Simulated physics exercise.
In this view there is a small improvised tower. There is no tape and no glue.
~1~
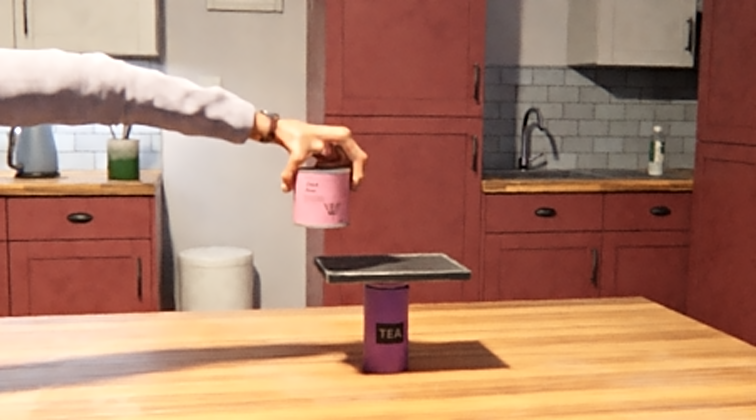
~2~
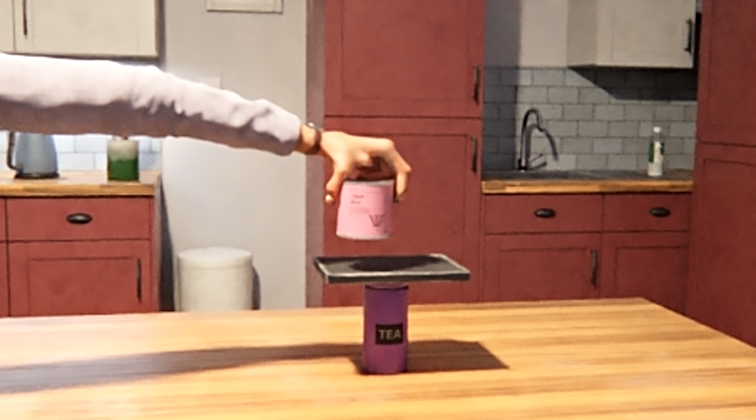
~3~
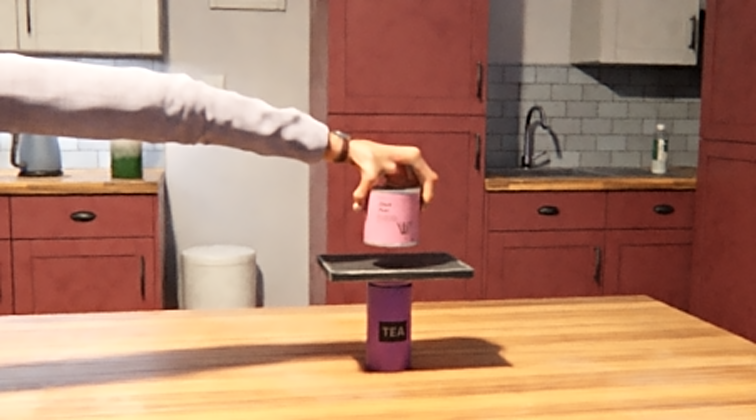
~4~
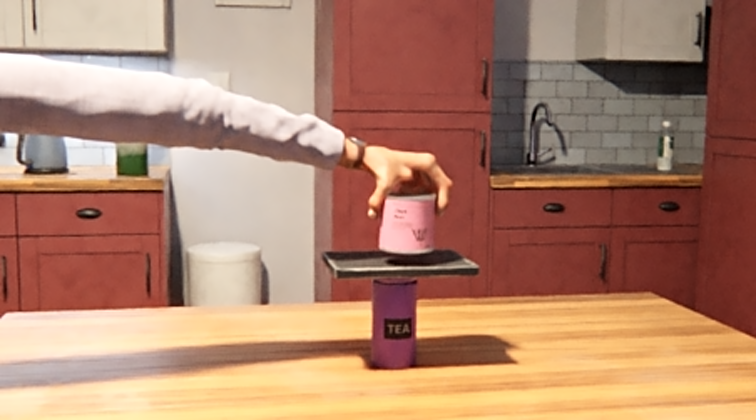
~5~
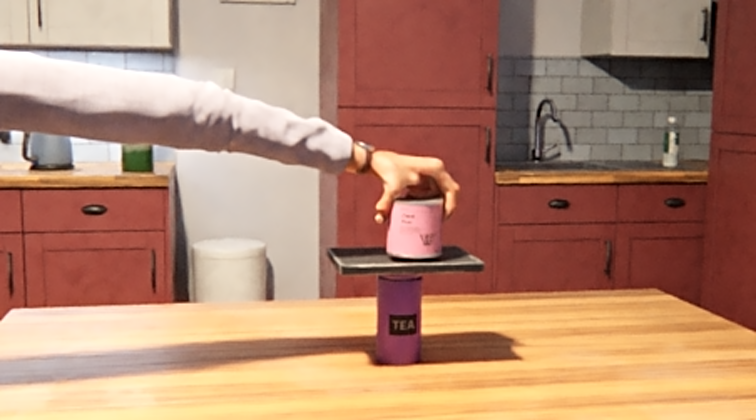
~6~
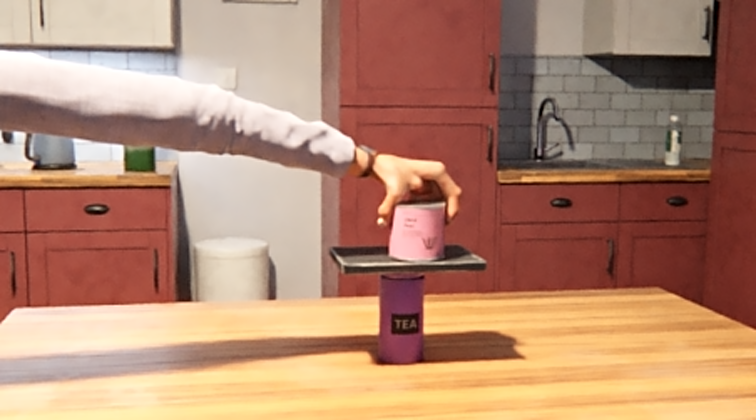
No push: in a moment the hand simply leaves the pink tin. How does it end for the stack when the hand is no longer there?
The stack stands firm.
Then, 0.50 s past the last view, nothing moves.
Then, 1.10 s past the last view, pink tin resting near (418, 231).
Finally, all 3 still in place. Final places as the last picture's camera would see them, pink tin near (418, 231). The stack stays up.
